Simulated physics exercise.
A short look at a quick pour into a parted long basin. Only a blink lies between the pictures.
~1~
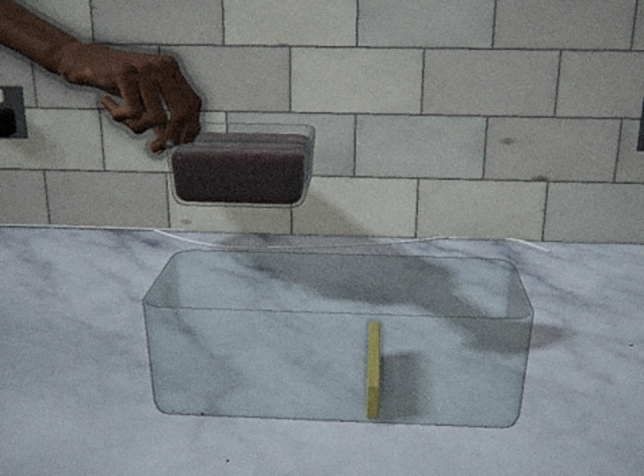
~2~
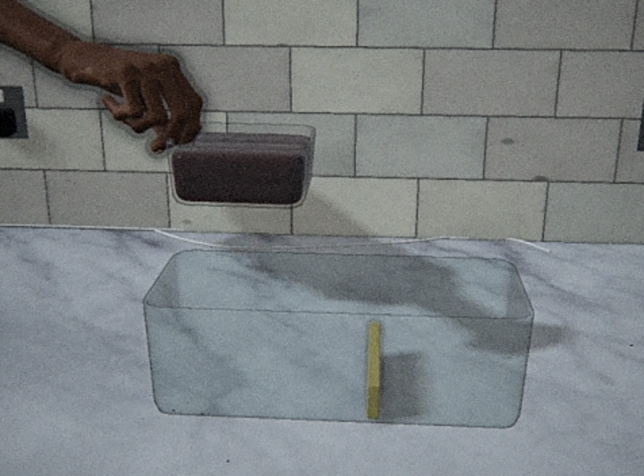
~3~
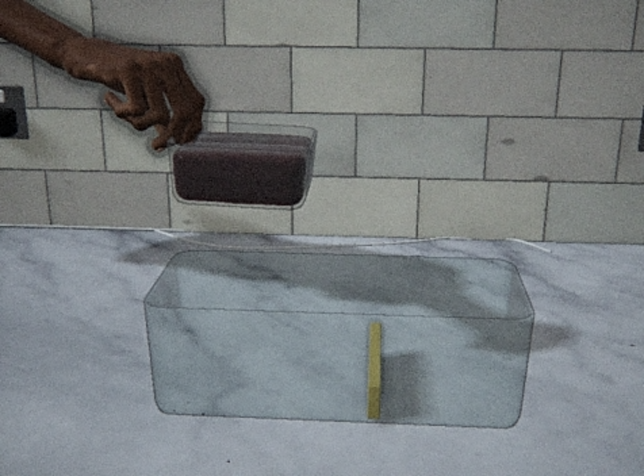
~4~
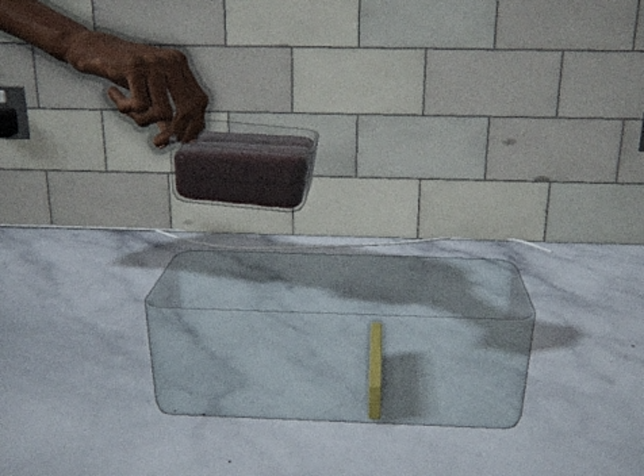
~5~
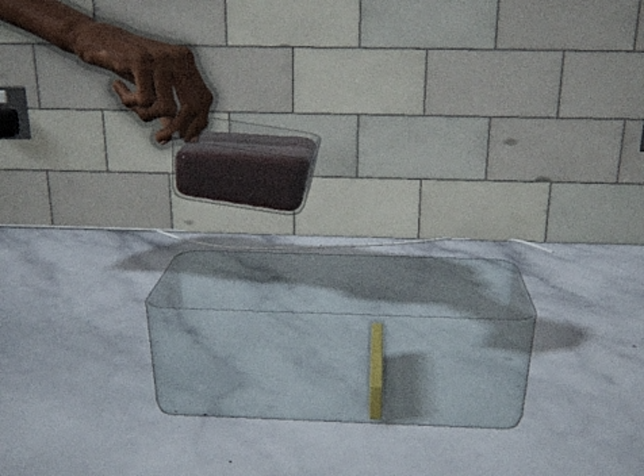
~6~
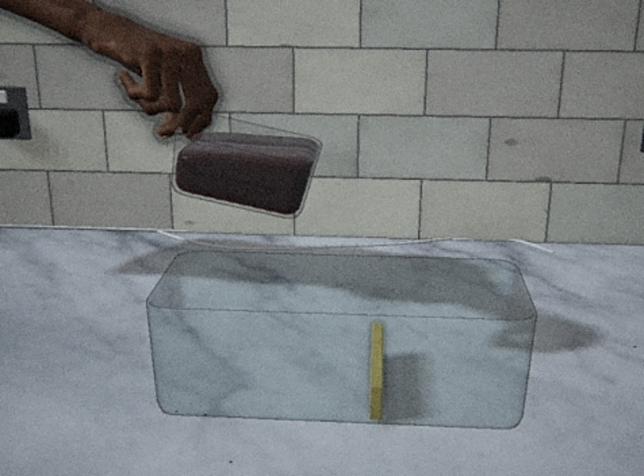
In the video, a hand holds a small clear container of dark contents above a long transparent basin with a yellow upright divider on a marble surface, then gradually tilts the container slightly, lowering its right side.
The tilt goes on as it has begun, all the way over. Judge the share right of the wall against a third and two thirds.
The share right of the wall is between a third and two thirds.
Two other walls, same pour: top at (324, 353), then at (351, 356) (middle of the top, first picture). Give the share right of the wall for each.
Near 80 % and 70 %.
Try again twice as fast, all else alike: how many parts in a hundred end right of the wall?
Near 30 %.
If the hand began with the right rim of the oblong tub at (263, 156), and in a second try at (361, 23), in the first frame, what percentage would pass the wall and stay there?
The first gives 5 %, the second 75 %.
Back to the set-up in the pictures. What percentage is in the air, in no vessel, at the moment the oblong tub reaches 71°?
It comes to 35 per cent or so.
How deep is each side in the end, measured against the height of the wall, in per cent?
Near 20 on the left, 40 on the right.
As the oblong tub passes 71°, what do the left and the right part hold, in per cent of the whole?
The left part 10 per cent, the right part 25.
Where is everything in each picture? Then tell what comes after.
In the first picture, tilt 0°; pouring edge (311, 139); surface from (181, 142) to (309, 145); the long basin's rim runs from (160, 278) to (522, 289); the wall's top is at (374, 353).
In the second picture, tilt 0°; pouring edge (311, 140); surface from (181, 142) to (309, 146).
In the third picture, tilt 2°; pouring edge (313, 142); surface from (182, 142) to (311, 147).
In the fourth picture, tilt 4°; pouring edge (315, 145); surface from (184, 142) to (313, 148).
In the fifth picture, tilt 8°; pouring edge (317, 149); surface from (186, 142) to (315, 149).
In the sixth picture, tilt 12°; pouring edge (318, 154); surface from (187, 142) to (317, 149).
A moment on, the oblong tub is tipped part way and 29 per cent is still to pour, 8 is left of the wall and 26 right of it.
Next, the oblong tub is tipped right over and 2 per cent is still to pour, 38 is left of the wall and 55 right of it.
Then the oblong tub is tipped right over and 0 per cent is still to pour, 44 is left of the wall and 55 right of it.
Later the oblong tub is tipped right over and 0 per cent is still to pour, 44 is left of the wall and 55 right of it.
At rest 44 per cent lies left of the wall, 55 right of it and 1 outside.
